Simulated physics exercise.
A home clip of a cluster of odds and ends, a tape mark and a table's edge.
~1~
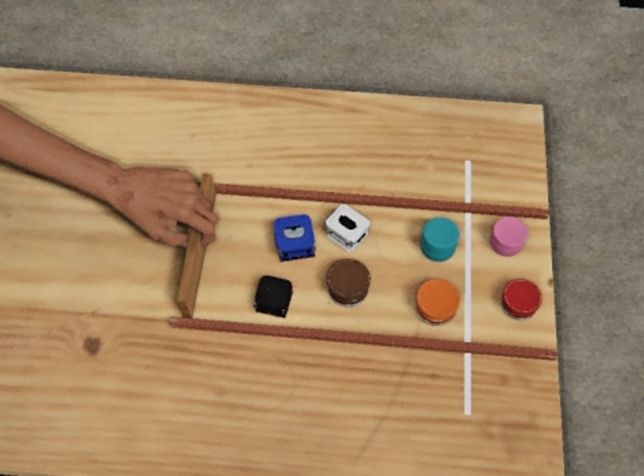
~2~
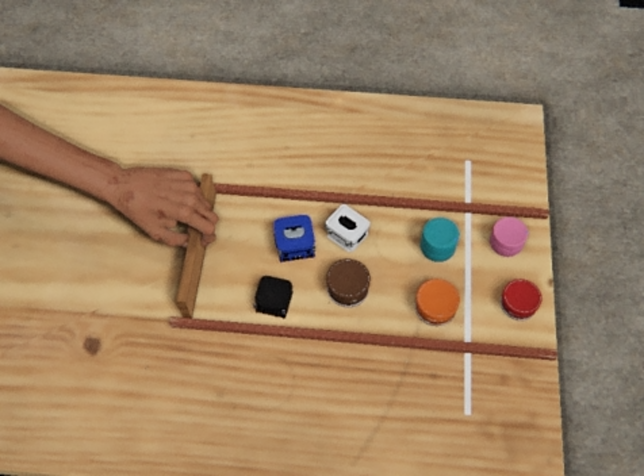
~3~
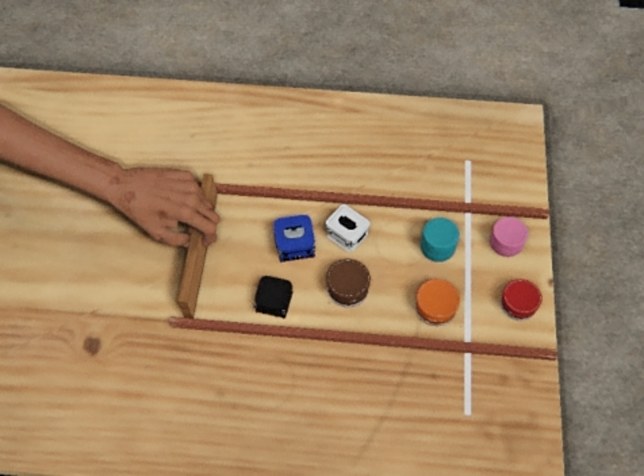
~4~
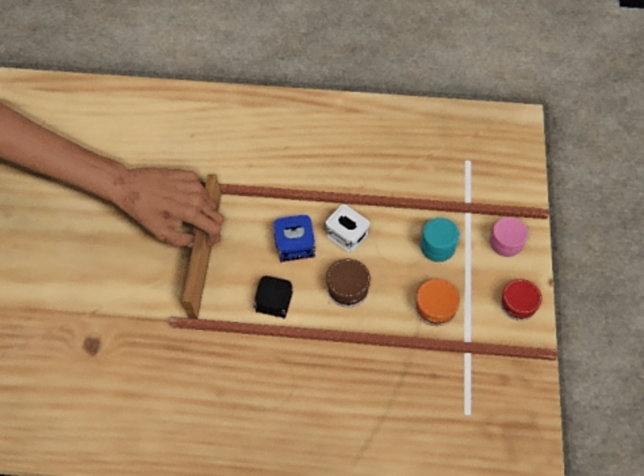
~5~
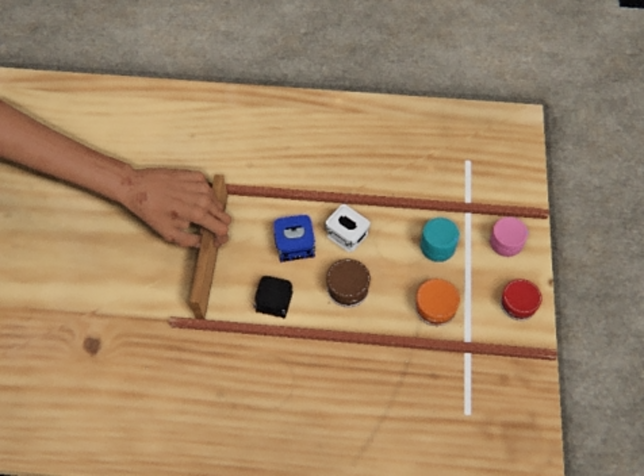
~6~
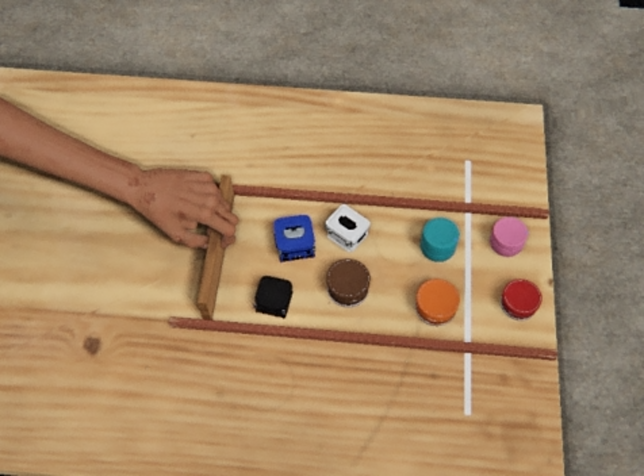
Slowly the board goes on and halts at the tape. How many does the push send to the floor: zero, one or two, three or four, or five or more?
As it turns out, the number that fall off is one or two.
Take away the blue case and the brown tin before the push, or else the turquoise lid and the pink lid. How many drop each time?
It would be 0 and 0.
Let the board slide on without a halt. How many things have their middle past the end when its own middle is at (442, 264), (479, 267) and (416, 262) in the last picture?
Place by place, 1, 3 and 0.
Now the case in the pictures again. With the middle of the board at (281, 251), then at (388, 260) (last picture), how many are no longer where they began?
First 2, then 7.
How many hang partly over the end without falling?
That would be 1.
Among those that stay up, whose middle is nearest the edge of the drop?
Foremost is the red pot.
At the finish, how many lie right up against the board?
That makes 2.
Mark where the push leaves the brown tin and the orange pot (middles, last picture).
The brown tin at (514, 286), the orange pot at (523, 326).
Early on, none off yet; red pot at rest near (521, 300); pink lid at rest near (508, 237); turquoise lid at rest near (440, 240).
Finally, the number that fall off is one or two; lost, turquoise lid and pink lid.
